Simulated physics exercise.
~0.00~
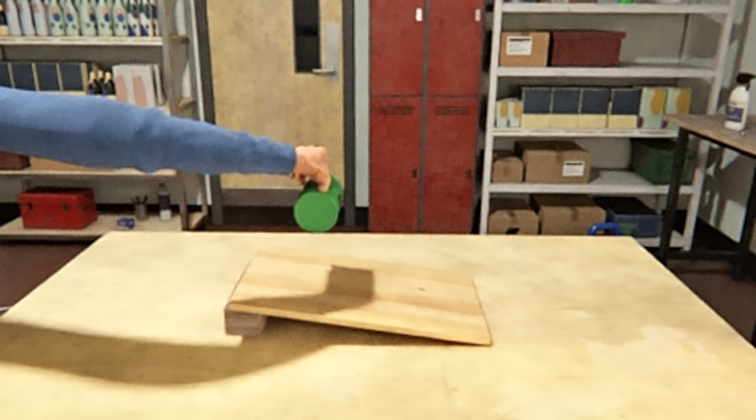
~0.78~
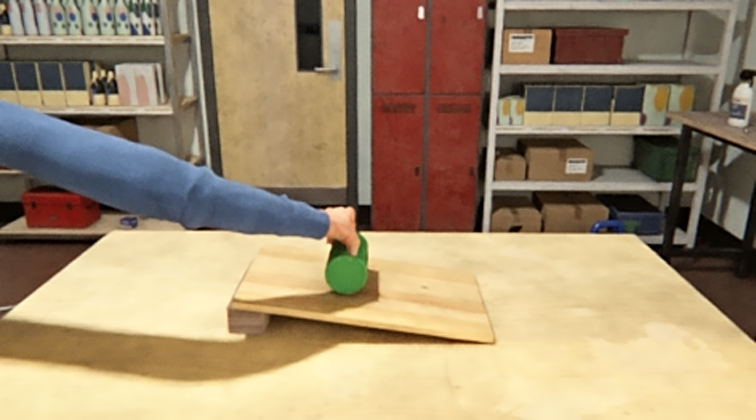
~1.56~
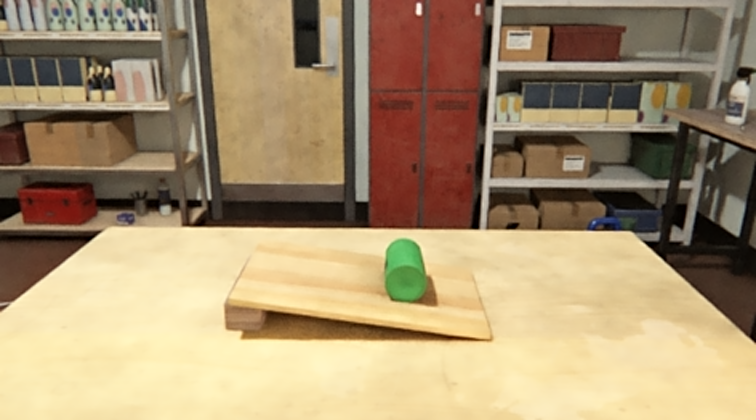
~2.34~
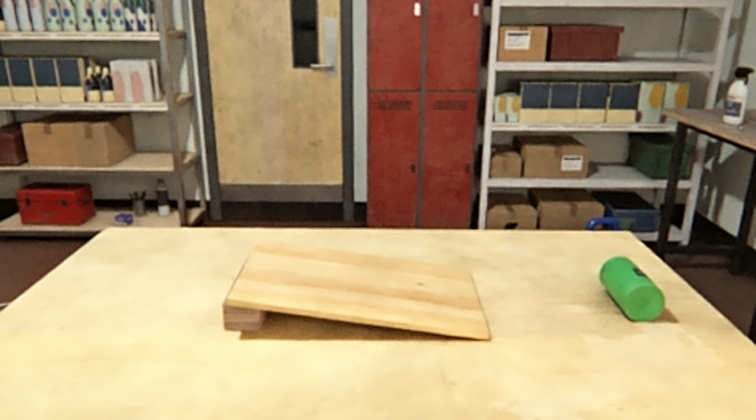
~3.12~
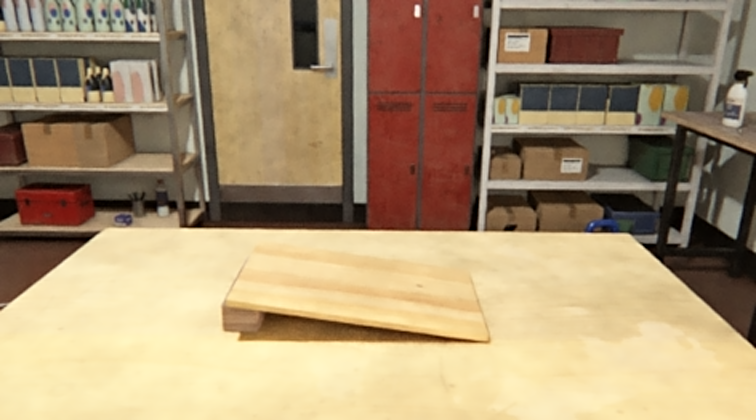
In the video, a hand lowers a green cylindrical jar on its side onto a tilted wooden board on a table and lets go. The jar rolls down to the right, off the board and across the tabletop, then out of view, leaving the board in place.
